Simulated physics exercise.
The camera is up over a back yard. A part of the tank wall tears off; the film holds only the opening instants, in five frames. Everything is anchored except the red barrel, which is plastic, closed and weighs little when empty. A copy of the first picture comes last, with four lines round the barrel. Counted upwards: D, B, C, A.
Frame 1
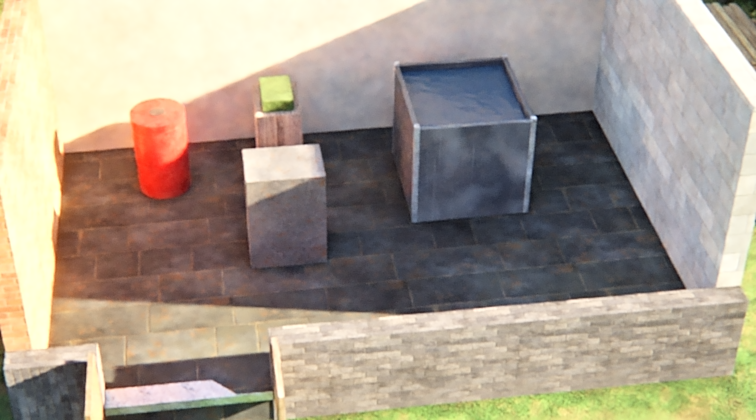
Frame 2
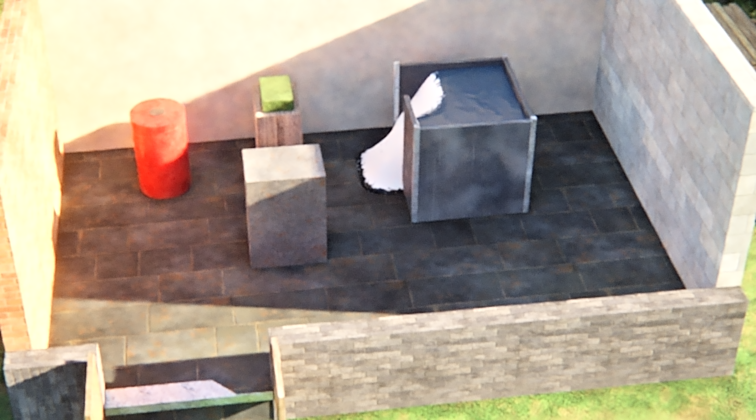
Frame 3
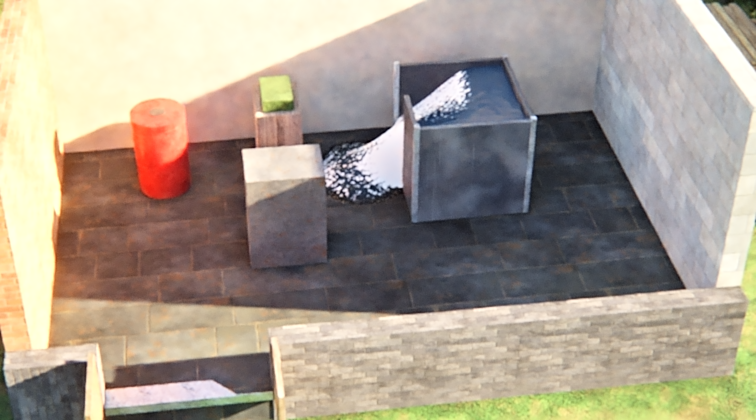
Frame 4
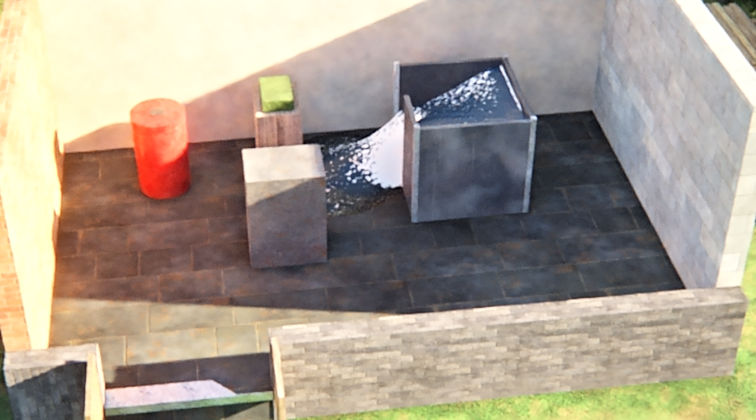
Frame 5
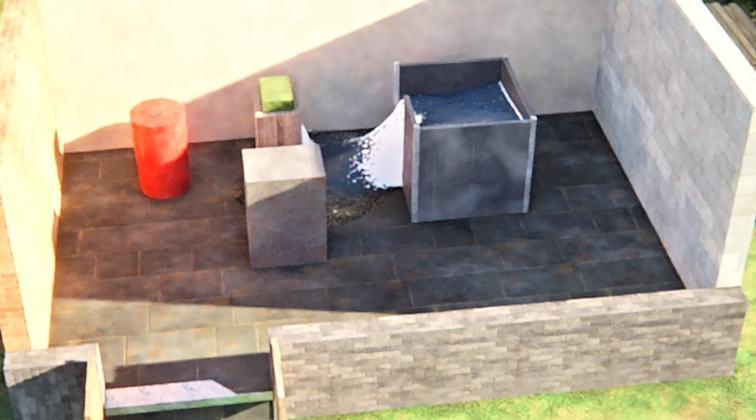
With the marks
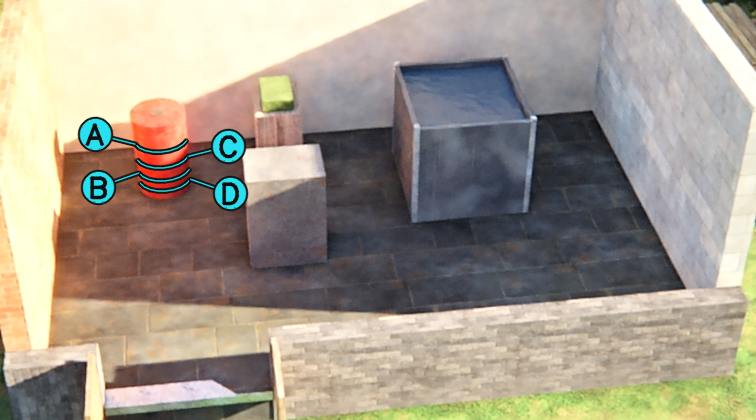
A paved back yard is seen from above, enclosed by pale walls with grass beyond the low front one. A red barrel stands at left, a grey block and a wooden post topped with green near the middle, and a full dark tank at right. White, foaming water pours from the tank's left side and spreads behind the block as the level drops, the camera still.
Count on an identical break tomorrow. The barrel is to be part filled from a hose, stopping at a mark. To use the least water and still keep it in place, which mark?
Take B.
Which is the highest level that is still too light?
D.
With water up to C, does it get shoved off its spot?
No.
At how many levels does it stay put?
Three of the four.
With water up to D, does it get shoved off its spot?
Yes, it does.
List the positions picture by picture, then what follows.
Lid of the red barrel at (158, 112); tank full, its middle at (462, 98); open gate at (184, 339).
Water covers 2 % of the ground and is seen nearest the barrel at (365, 160).
Water covers 4 % of the ground and is seen nearest the barrel at (337, 158).
Water covers 7 % of the ground and is seen nearest the barrel at (339, 158).
Lid of the red barrel at (158, 112); water covers 9 % of the ground, mostly out of sight from here.
On the marked copy, A at (161, 152); B at (164, 181); C at (163, 168); D at (165, 191); from the bottom up D, B, C, A.
If A is chosen, it does not move.
If B is chosen, it does not move.
If C is chosen, it does not move.
If D is chosen, it is pushed about its own width away.
